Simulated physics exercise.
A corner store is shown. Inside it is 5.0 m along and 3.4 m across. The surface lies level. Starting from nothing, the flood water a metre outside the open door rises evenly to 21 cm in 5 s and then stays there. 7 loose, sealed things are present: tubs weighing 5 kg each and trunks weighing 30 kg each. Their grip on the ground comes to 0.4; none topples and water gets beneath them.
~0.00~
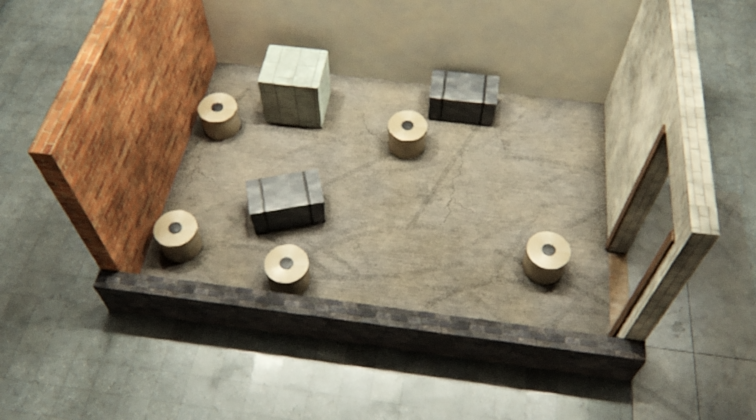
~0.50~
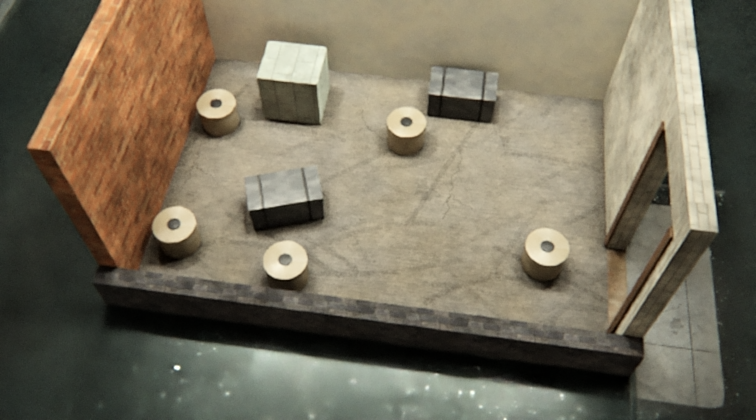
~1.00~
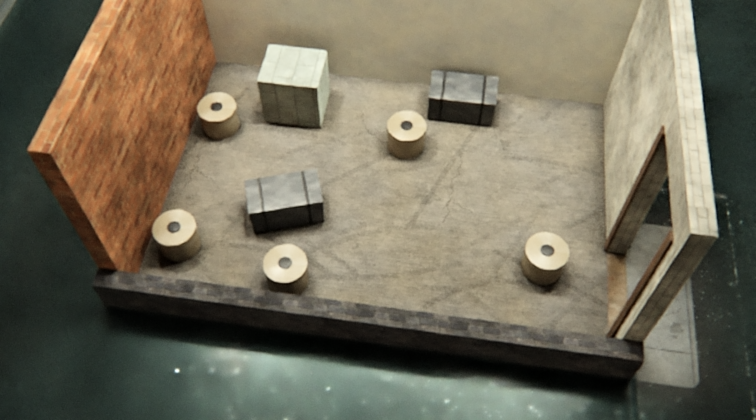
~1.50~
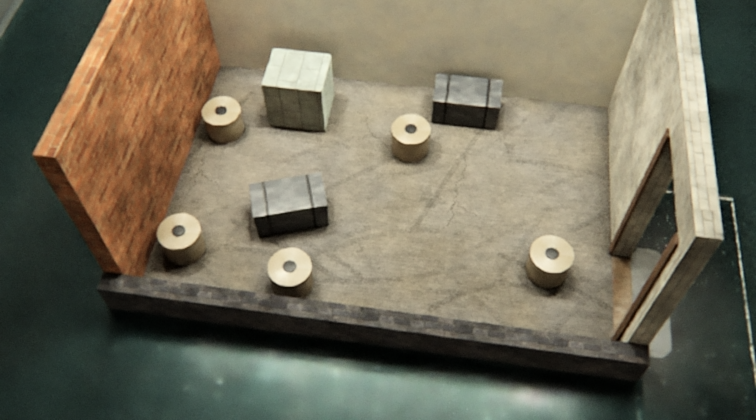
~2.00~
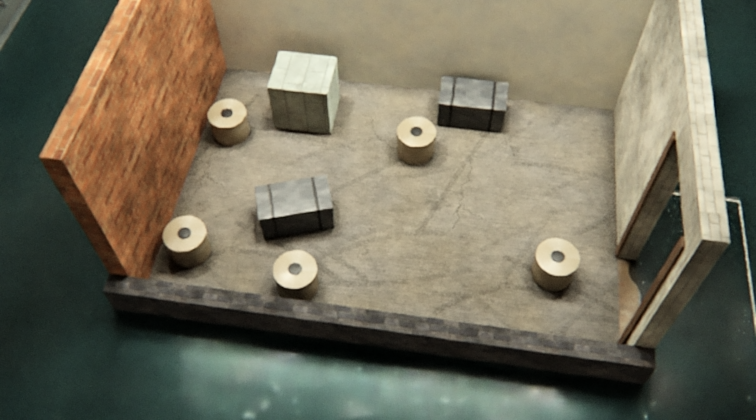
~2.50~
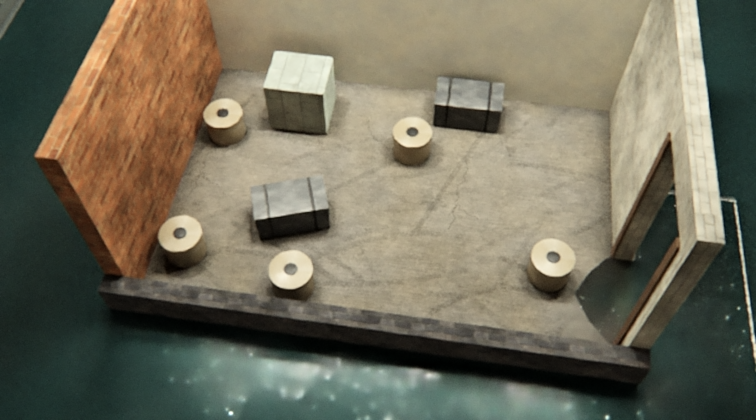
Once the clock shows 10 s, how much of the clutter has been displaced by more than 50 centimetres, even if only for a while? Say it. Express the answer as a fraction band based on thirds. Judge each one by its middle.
The band is at least two thirds.
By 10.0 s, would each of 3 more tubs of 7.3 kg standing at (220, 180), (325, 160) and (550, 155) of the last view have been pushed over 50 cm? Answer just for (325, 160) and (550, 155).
The first: Farther. The second: Not as far.
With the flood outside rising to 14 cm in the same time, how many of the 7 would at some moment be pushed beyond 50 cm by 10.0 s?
That would give 3.
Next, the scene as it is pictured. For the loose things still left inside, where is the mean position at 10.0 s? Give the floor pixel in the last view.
(318, 140).
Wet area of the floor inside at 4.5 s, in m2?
4.0 m2.
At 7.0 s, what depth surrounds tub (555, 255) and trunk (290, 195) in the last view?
I'd put it at 5 cm and 5 cm respectively.
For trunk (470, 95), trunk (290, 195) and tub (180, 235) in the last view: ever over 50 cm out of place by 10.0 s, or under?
So that's inside it for the first, inside it for the second and beyond it for the last.
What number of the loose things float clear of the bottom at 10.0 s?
It comes to 5.
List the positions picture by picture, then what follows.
A tub at (408, 126), on the bottom; a trunk at (284, 191) rests on the ground; 0.0 m2 under water; 0 of 7 have shifted, in the first frame.
A tub at (407, 122), on the bottom; a trunk at (283, 188) rests on the ground; water covers 0.0 m2; 0 of 7 have shifted, in the second frame.
A tub at (407, 126) rests on the ground; a trunk at (283, 191) rests on the ground; 0.0 m2 under water; 0 of 7 have shifted, in the third frame.
A tub at (411, 129), on the bottom; a trunk at (288, 194) rests on the ground; water covers 0.0 m2; 0 of 7 have shifted, in the fourth frame.
A tub at (417, 132), on the bottom; a trunk at (293, 197), on the bottom; water covers 0.0 m2; 0 of 7 have shifted, in the fifth frame.
A tub at (413, 132), on the bottom; a trunk at (289, 197) rests on the ground; 0.2 m2 under water; 0 of 7 have shifted, in the sixth frame.
After 3.5 s 0 of 7 are over 50 cm from their spots; 0 afloat.
After 4.5 s 1 of 7 are over 50 cm from their spots; 0 afloat.
After 7.0 s 2 of 7 are over 50 cm from their spots; 2 afloat.
After 10.0 s 5 of 7 are over 50 cm from their spots, and 5 have been at some point; 5 afloat.
